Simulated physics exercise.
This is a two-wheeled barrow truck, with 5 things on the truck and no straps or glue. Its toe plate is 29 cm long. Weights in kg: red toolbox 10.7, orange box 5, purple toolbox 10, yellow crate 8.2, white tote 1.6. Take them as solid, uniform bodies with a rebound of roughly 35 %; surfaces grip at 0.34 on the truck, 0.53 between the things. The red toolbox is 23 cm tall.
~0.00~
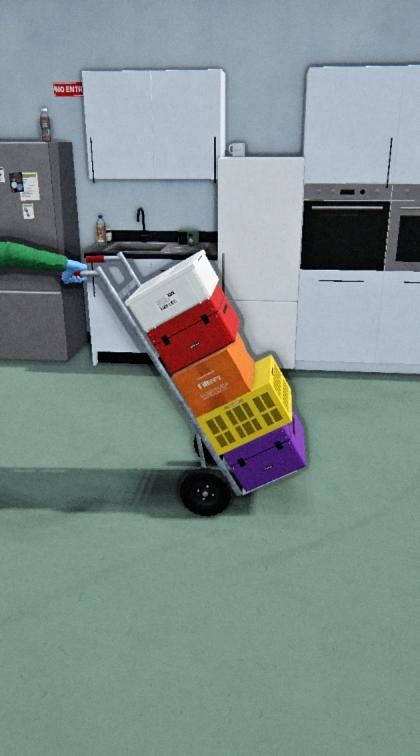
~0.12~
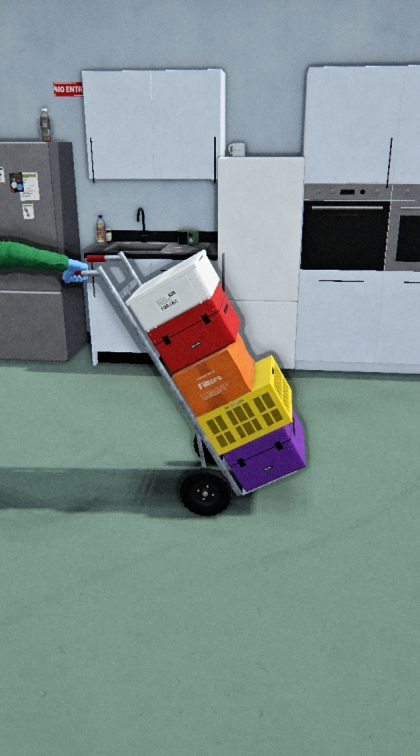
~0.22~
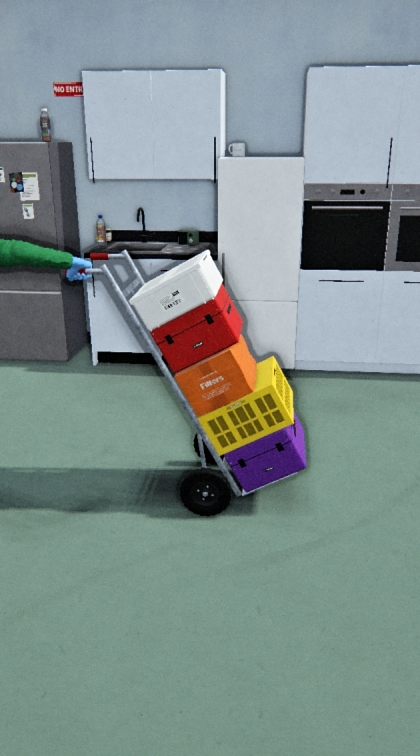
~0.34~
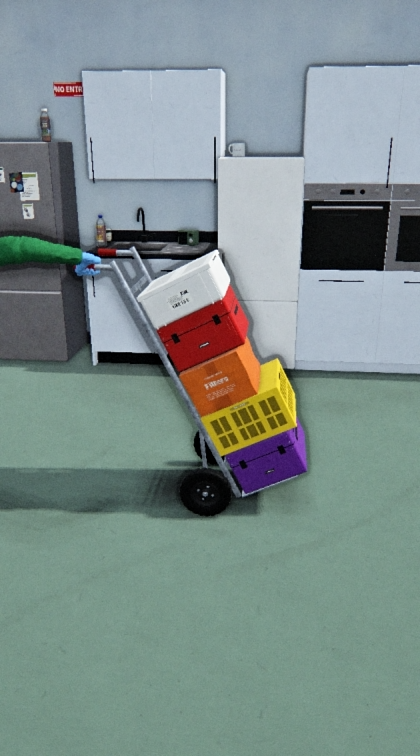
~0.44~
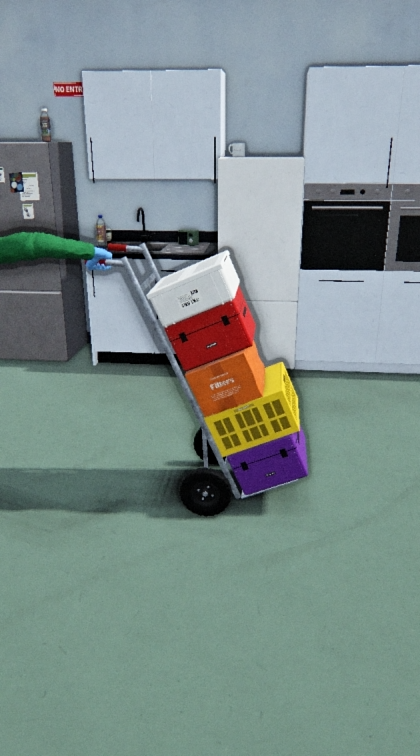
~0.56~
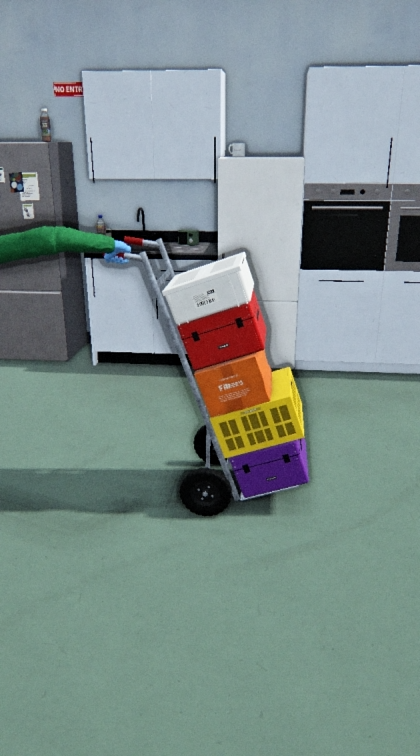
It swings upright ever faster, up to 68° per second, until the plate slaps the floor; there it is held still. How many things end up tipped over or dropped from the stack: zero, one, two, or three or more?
Tipped or gone: Zero.
After 1.06 s, truck upright; red toolbox 5° off its base near (290, 341); orange box 5° off its base near (279, 386); white tote 5° off its base.
After 1.56 s, truck upright; red toolbox 4° off its base near (289, 341); orange box 4° off its base near (277, 386); white tote 4° off its base.
In the end (2.1 s), all 5 under 10 cm from the start. At the end, from the last picture's camera, red toolbox near (276, 342), orange box near (269, 387).
